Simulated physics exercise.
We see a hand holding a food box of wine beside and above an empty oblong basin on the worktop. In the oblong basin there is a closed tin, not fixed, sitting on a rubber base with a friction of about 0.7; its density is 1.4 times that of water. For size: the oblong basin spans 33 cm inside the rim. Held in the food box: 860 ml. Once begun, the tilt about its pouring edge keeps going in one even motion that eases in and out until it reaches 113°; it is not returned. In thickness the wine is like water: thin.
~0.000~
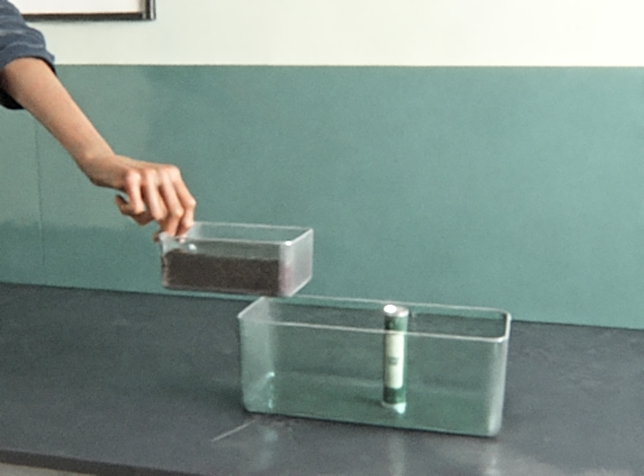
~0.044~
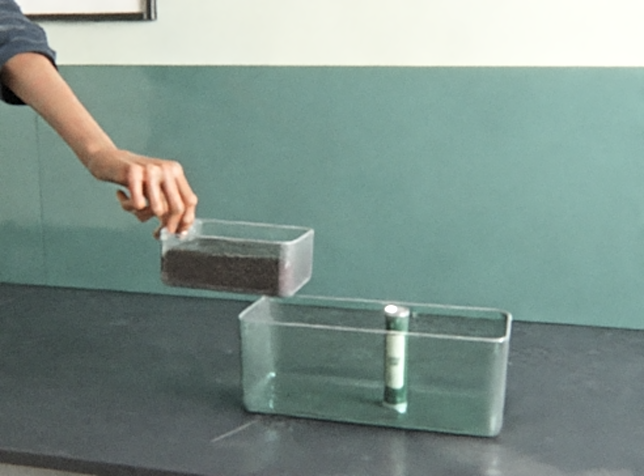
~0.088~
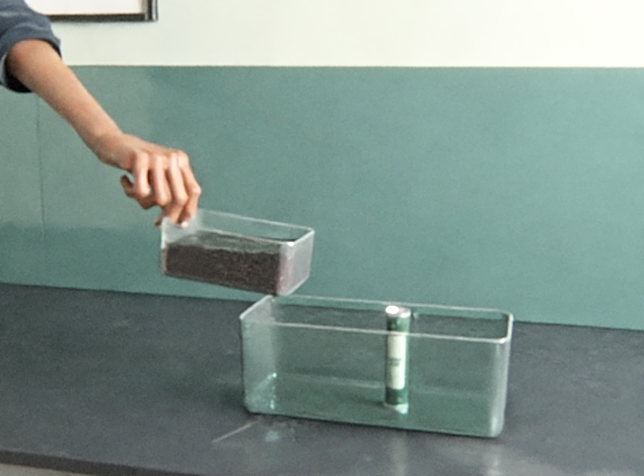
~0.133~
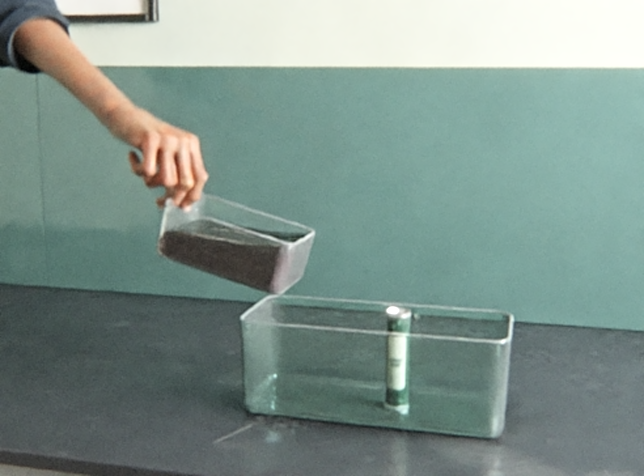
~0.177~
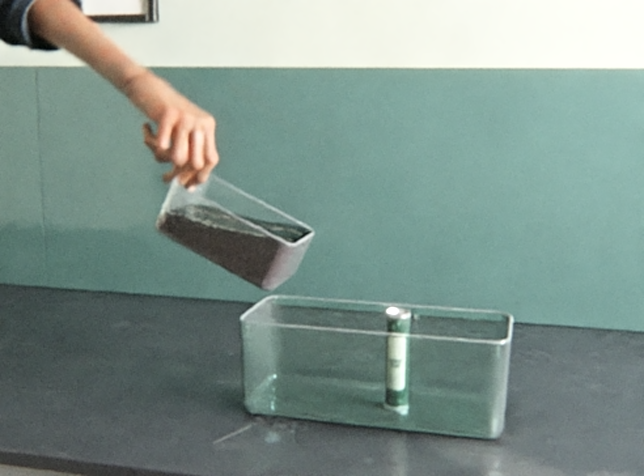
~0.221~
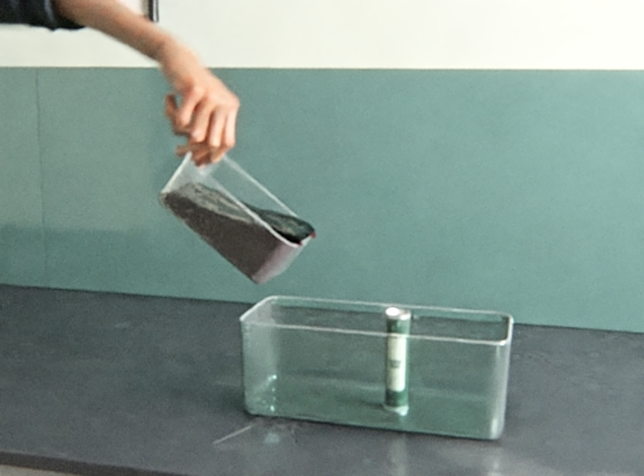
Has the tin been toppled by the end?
Yes, it has gone over.
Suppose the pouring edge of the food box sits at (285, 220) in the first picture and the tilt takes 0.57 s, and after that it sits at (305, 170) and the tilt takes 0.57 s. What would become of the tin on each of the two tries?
Try 1: Tipped over; try 2: Still standing.
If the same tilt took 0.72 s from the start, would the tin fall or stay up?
Well, the tin simply tips.
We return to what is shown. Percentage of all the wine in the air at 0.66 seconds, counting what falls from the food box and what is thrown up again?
Airborne share: Near 10 %.
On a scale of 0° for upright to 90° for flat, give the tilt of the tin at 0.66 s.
Roughly 35°.
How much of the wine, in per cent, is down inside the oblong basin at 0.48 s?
14 %, roughly.
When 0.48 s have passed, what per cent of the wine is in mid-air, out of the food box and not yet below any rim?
Roughly 62 %.
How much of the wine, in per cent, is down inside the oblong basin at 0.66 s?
82 %, more or less.
By 0.48 s the tilt is 106° and 23 per cent is still to pour; the tin stands where it began.
By 0.66 s the tilt is 113° and 2 per cent is still to pour; the tin leans 34°.
By 0.86 s the tilt is 113° and 0 per cent is still to pour; the tin lies on its side.
By 1.07 s the tilt is 113° and 0 per cent is still to pour; the tin lies on its side.
At rest the tin lies on its side.
